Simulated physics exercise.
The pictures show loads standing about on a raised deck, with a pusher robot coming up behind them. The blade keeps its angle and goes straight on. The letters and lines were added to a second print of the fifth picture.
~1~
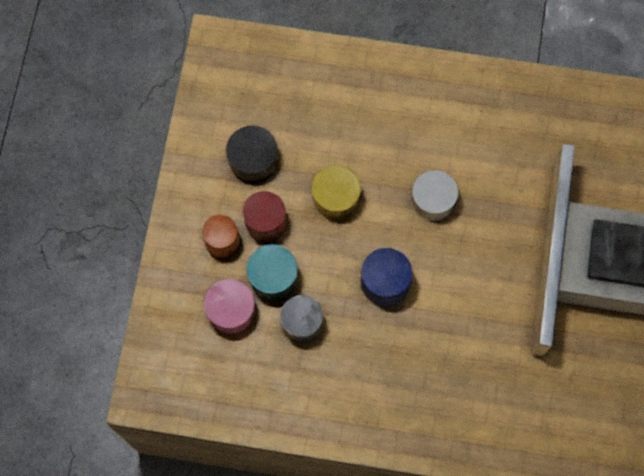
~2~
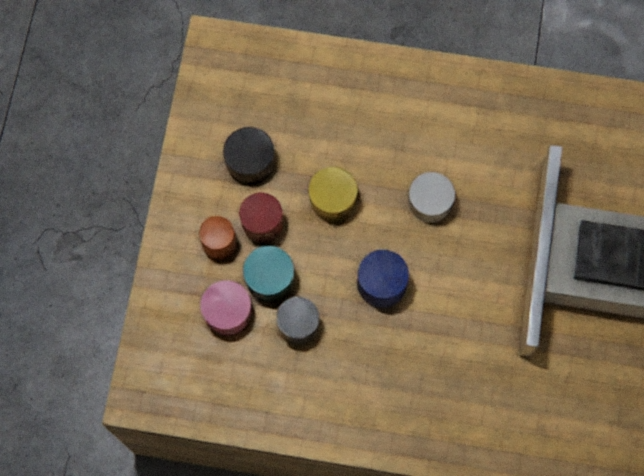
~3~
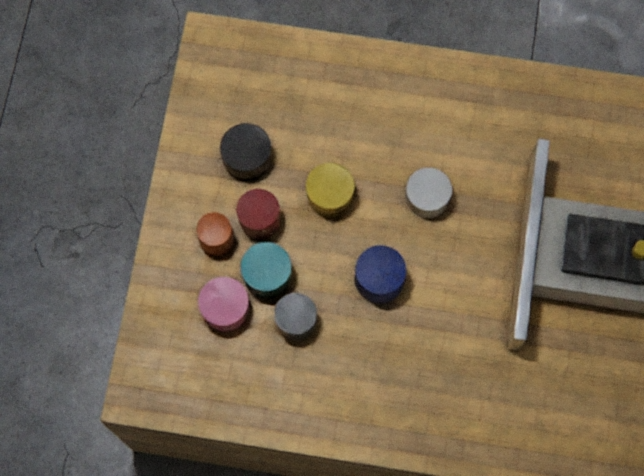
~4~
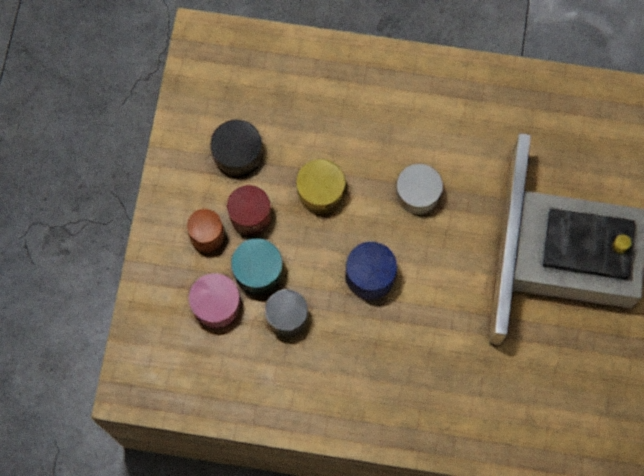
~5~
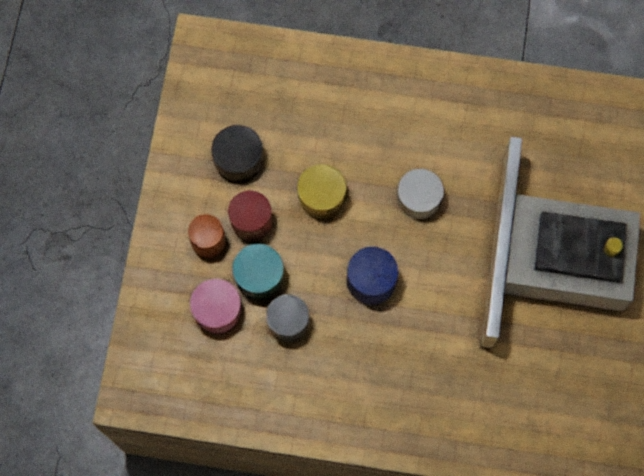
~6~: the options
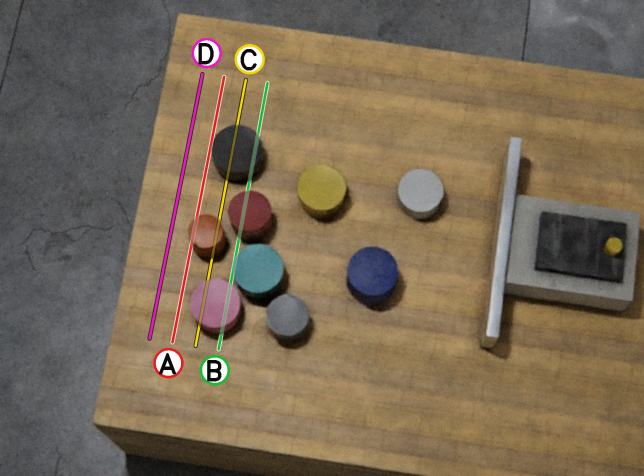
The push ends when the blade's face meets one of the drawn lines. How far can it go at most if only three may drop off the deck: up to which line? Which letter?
No farther than D.
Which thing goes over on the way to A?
It is the black pail.
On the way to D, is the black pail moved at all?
Yes.
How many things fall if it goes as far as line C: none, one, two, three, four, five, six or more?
By then, none.
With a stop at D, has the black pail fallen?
Yes.
On the marked copy, A at (199, 205); B at (244, 212); C at (221, 209); D at (177, 202).
Taking D. A third of the way, robot (455, 227); white pail (362, 186); yellow pail (317, 192).
Two thirds of the way, robot (336, 210); orange canister (189, 223); turquoise pail (183, 265).
When it is over, robot (245, 196); orange canister over the edge; black pail over the edge; three fallen.
As for the rest, A is within the limit but short; B is within the limit but short; C is within the limit but short.
